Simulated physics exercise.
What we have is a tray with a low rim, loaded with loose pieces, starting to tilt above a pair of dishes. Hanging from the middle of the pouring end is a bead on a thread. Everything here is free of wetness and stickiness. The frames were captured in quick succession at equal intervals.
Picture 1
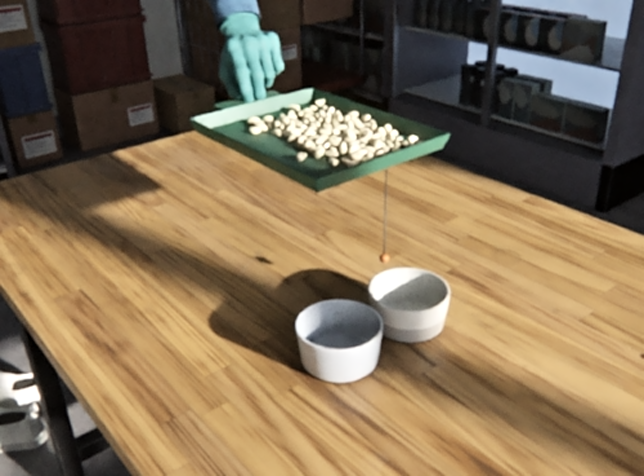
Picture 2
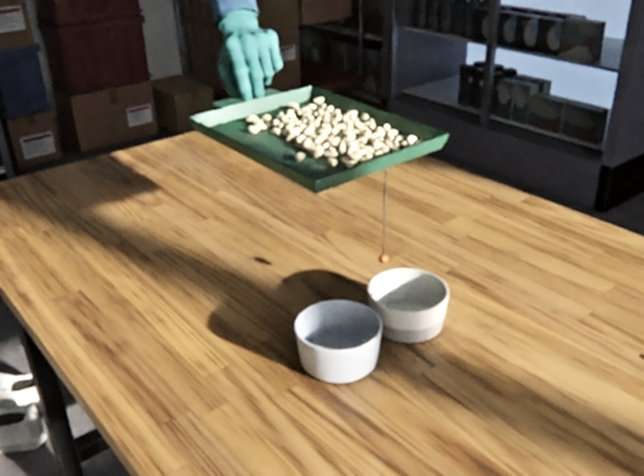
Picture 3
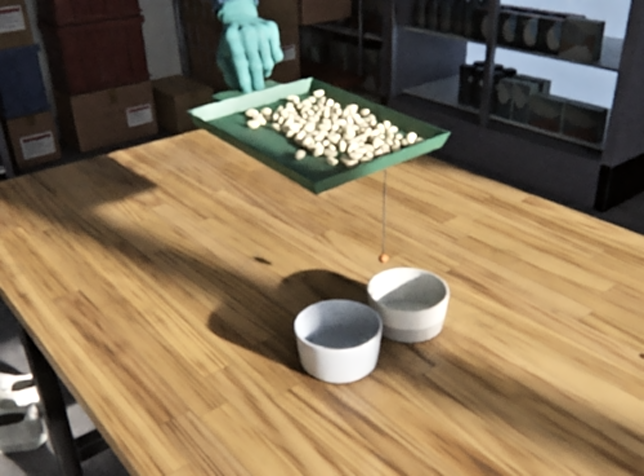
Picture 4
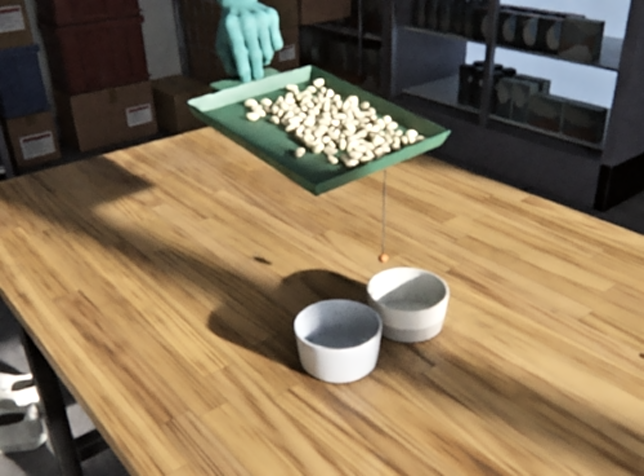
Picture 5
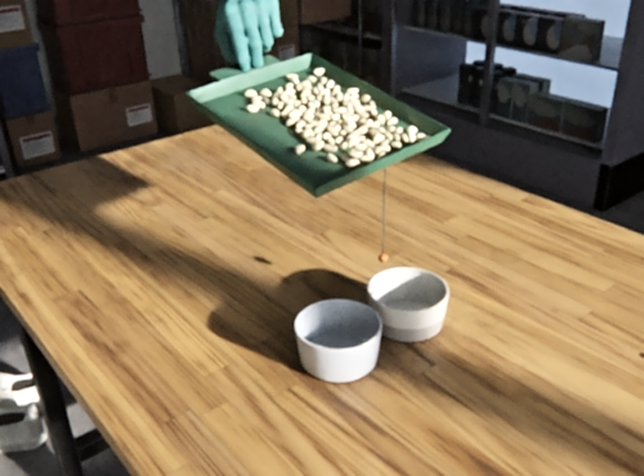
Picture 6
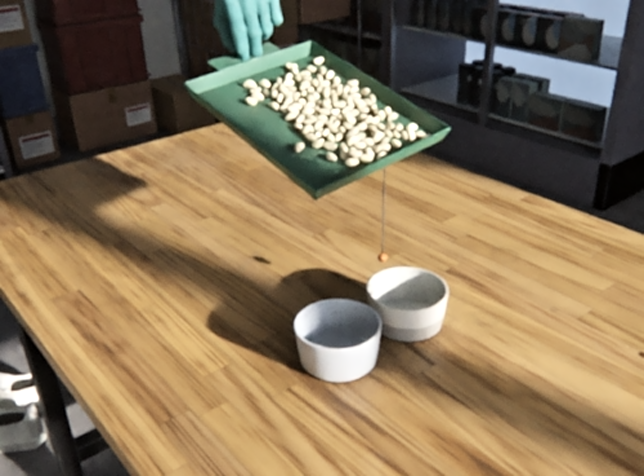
In this clip, a teal-gloved hand holds a green tray of white beans above two pale dishes on a wooden table, then gradually tilts it, raising the back while the beans stay heaped and a bead hangs on its thread.
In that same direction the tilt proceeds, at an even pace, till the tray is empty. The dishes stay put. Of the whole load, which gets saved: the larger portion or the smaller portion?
The larger portion.
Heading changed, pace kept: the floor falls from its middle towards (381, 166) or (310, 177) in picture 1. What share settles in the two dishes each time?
Shares: 40 %, then 10 %.
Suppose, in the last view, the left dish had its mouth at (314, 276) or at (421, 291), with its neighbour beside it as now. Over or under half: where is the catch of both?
At place one a lesser share; at place two a lesser share.
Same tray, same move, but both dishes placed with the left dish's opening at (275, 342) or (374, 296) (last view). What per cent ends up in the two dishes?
Trial 1 about 70 %, trial 2 about 50 %.
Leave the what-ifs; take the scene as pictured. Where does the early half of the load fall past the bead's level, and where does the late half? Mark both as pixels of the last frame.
Initially about (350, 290); subsequently about (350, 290).
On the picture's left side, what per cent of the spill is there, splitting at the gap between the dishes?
Estimate: About 70 in every hundred.
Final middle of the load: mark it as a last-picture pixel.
About (358, 338).
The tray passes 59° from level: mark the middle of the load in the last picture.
I'd mark it close to (348, 135).
Just after the last frame, tray tipped steeply; almost all on the tray; just a few in the left dish; just a few in the air.
A moment on, tray tipped right over; roughly half on the tray; about a tenth in the left dish; about a tenth in the right dish; about a tenth outside both; roughly a third in the air.
Further on, tray tipped past a quarter turn; roughly a third in the left dish; roughly a quarter in the right dish; roughly a third outside both.
When it is over, tray tipped past a quarter turn; roughly a third in the left dish; roughly a quarter in the right dish; roughly a third outside both.
